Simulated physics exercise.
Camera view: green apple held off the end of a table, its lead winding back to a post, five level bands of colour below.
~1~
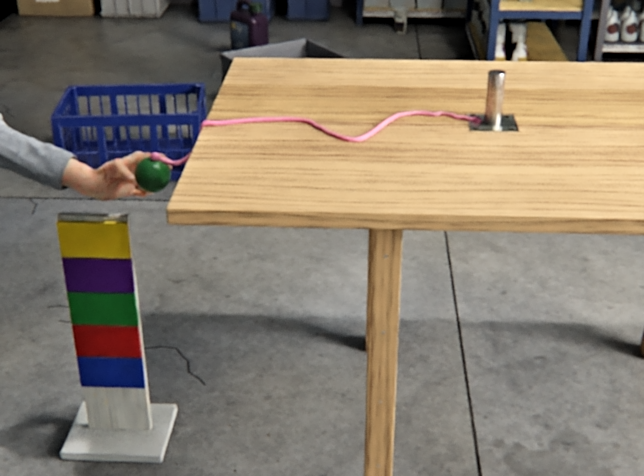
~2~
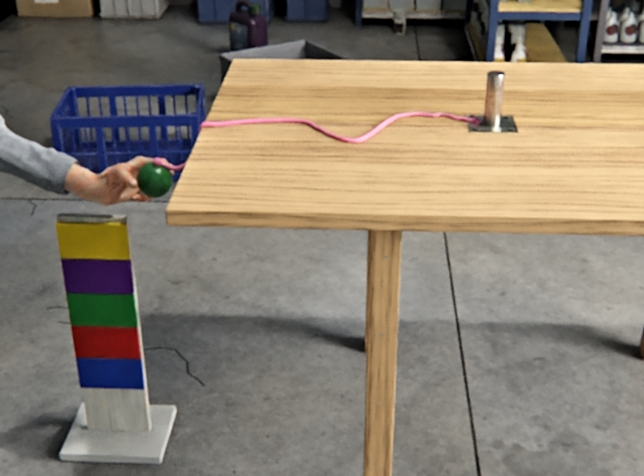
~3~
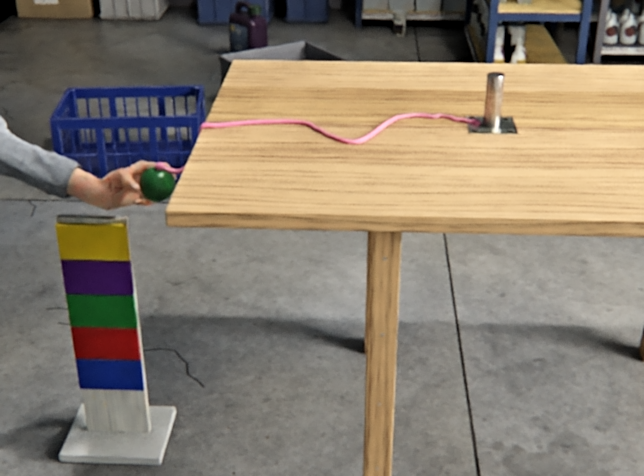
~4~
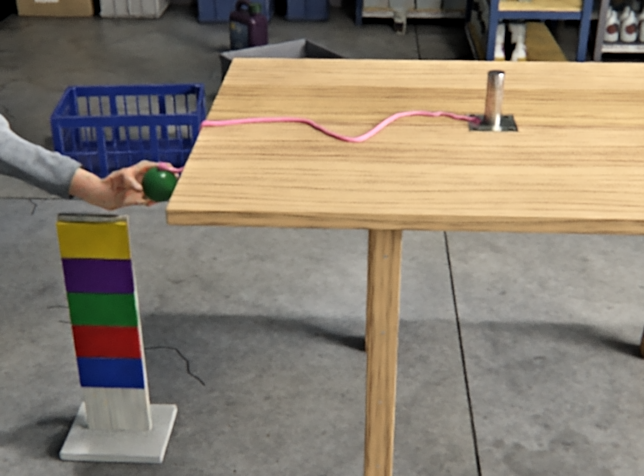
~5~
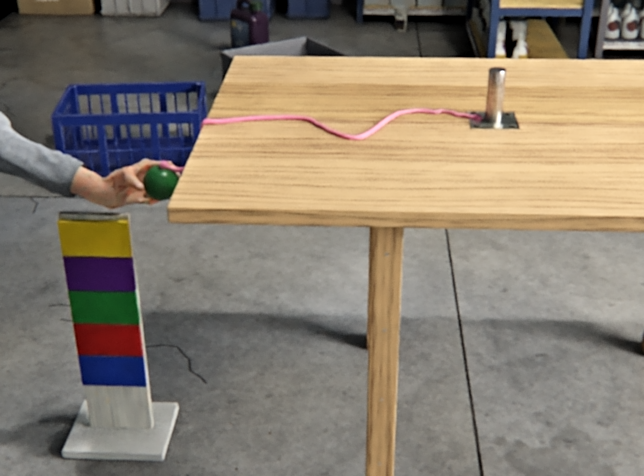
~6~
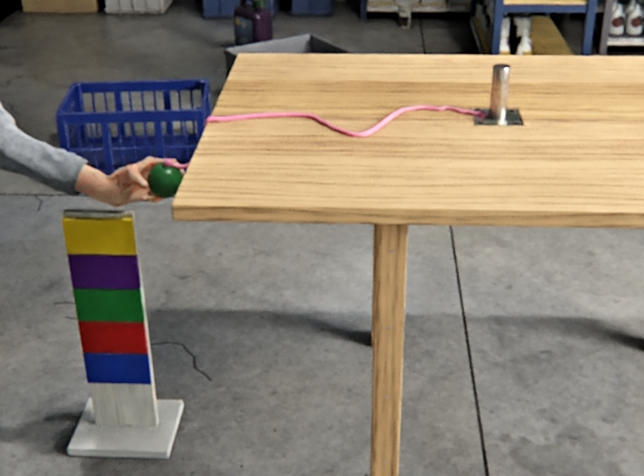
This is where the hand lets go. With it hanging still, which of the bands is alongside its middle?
The band alongside its middle is purple.
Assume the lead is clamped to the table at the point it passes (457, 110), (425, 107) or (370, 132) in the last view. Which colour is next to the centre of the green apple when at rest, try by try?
In order: Purple; purple; yellow.
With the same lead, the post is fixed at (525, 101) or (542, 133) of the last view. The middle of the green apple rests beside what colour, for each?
First case: Yellow. Second case: Yellow.
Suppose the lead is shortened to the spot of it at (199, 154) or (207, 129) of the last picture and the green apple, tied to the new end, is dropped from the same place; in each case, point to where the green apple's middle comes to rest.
One per try, the spots are (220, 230) and (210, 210).
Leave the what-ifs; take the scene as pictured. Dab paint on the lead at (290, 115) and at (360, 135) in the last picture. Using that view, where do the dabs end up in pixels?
Point one to (218, 123), point two to (312, 121).
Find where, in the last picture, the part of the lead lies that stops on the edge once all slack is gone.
The piece you want is at about (277, 115).
Early on, apple near (252, 263); level with purple.
Midway, apple near (211, 275); level with purple.
Finally, apple near (211, 274); level with purple. The lead holds its middle at purple.
